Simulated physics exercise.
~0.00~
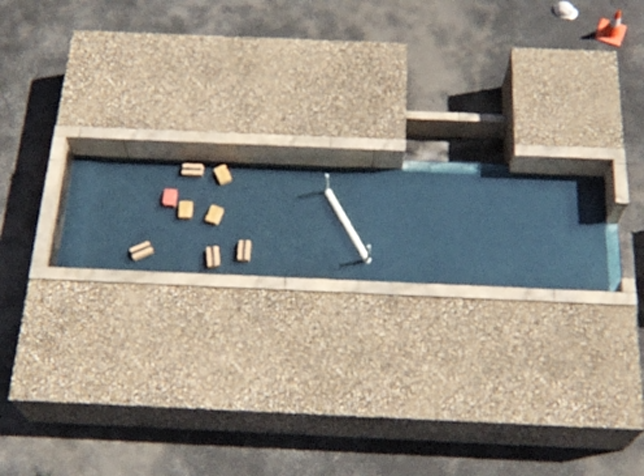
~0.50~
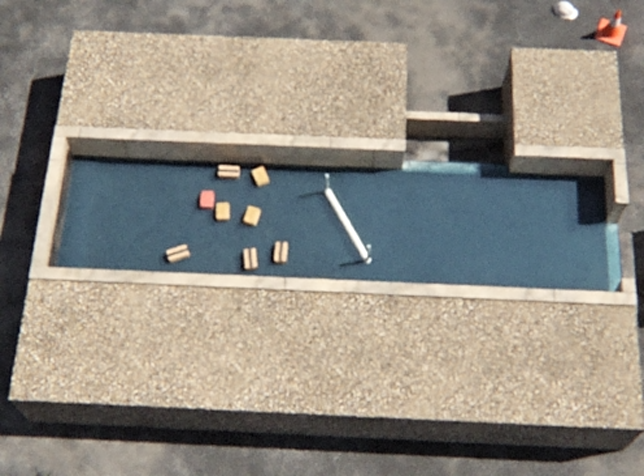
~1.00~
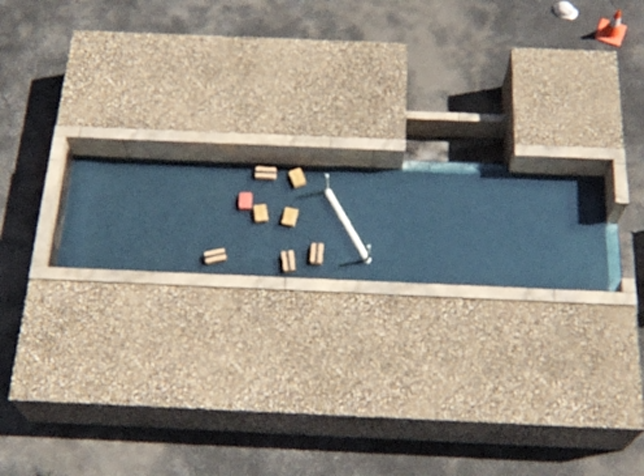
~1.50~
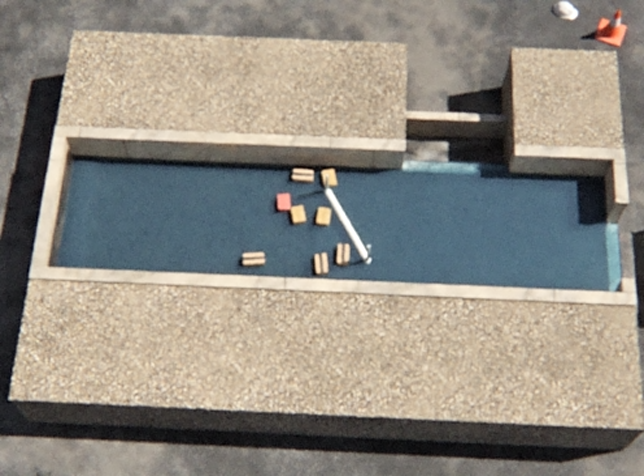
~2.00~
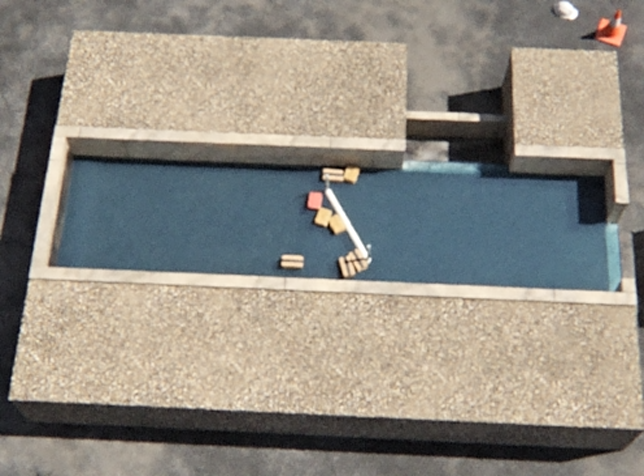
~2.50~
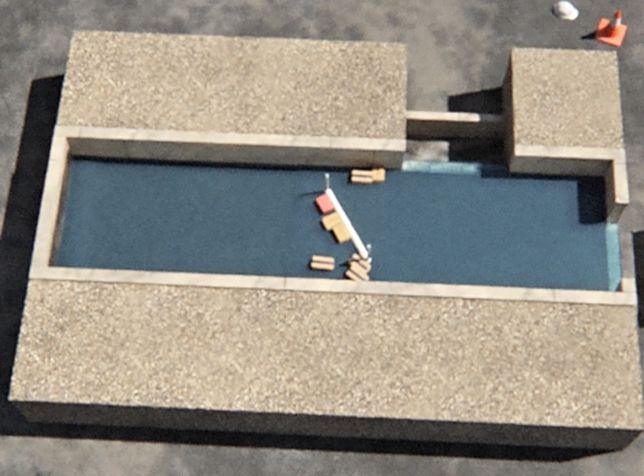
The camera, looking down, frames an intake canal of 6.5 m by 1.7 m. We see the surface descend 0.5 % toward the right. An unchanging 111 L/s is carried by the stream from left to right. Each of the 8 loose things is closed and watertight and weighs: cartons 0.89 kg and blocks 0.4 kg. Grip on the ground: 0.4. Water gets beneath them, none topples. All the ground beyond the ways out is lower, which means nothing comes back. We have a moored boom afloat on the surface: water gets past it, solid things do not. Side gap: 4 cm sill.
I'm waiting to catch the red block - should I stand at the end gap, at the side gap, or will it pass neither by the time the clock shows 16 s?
Neither one.
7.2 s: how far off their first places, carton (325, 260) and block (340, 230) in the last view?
Put simply, 250 cm for the first and 150 cm for the second.
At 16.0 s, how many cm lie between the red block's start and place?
It's about 200 cm away.
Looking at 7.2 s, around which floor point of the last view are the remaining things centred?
Roughly at (394, 256).
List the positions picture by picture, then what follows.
The first frame shows the red block at (170, 197) floats; 7 cm deep round most things; 0 of 8 have shifted.
The second frame shows the red block at (207, 199) floats, 45 cm from its start; 8 cm deep round most things; 8 of 8 have shifted.
The third frame shows the red block at (245, 200), afloat, 91 cm from its start; 8 cm deep round most things; 8 of 8 have shifted.
The fourth frame shows the red block at (284, 202), afloat, 138 cm from its start; 8 cm deep round most things; 8 of 8 have shifted.
The fifth frame shows the red block at (315, 200) floats, 175 cm from its start; 10 cm deep round most things; 8 of 8 have shifted.
The sixth frame shows the red block at (325, 203), afloat, 187 cm from its start; 10 cm deep round most things; 8 of 8 have shifted.
After 3.5 s the red block is near (330, 211), 1.9 m from its start, afloat; 0 of 8 are out; 8 afloat.
After 7.2 s the red block is near (333, 216), 2.0 m from its start, afloat; 2 of 8 are out; 6 afloat.
After 12.0 s the red block is near (335, 220), 2.0 m from its start, afloat; 4 of 8 are out; 4 afloat.
After 16.0 s the red block is near (337, 223), 2.0 m from its start, afloat; 4 of 8 are out; 4 afloat.
